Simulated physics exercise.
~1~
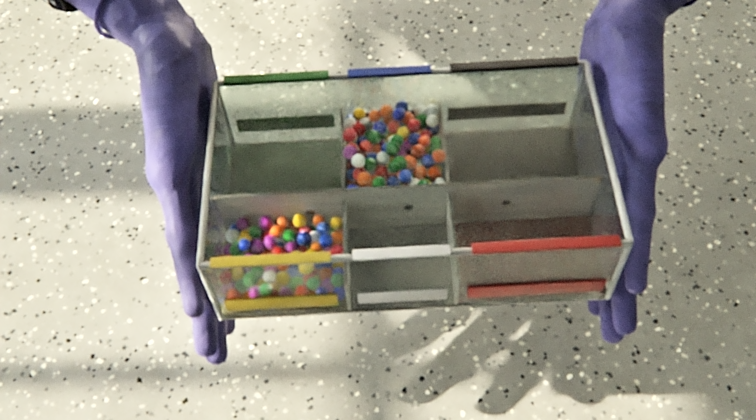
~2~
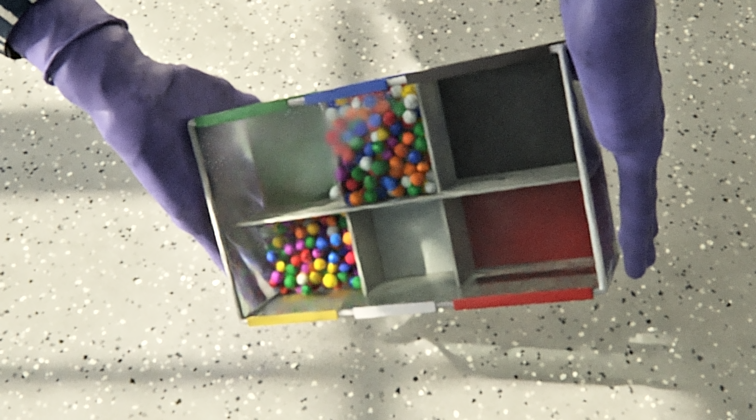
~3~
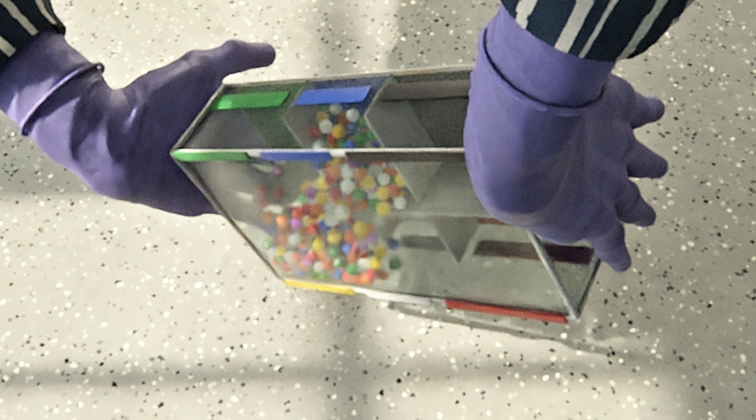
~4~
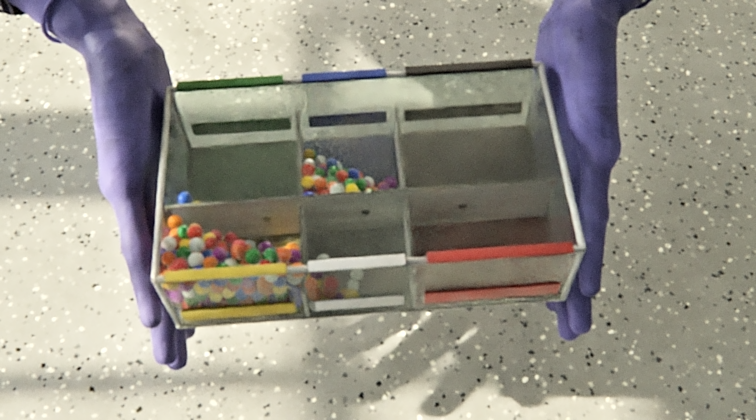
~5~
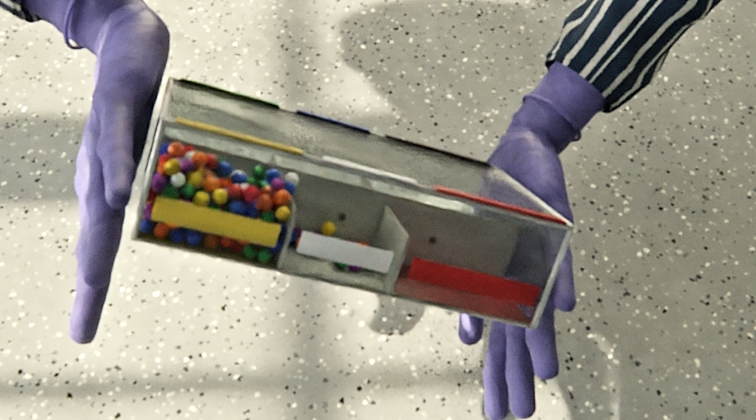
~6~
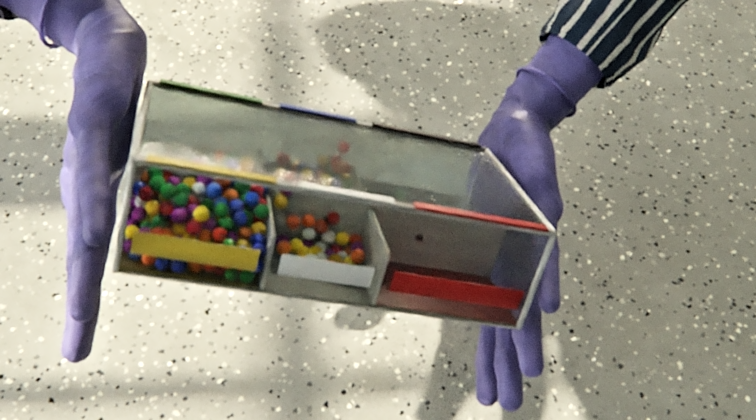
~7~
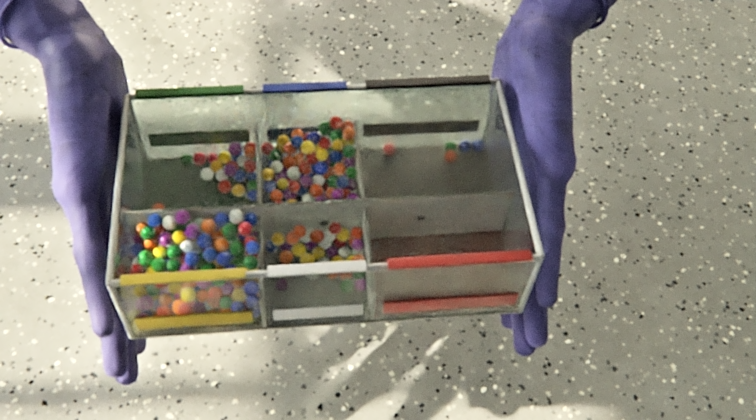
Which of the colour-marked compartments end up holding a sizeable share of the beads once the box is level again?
The yellow-marked and blue-marked compartments end up with the sizeable shares. The white, green, black and red ones are left with only a small share or almost nothing.
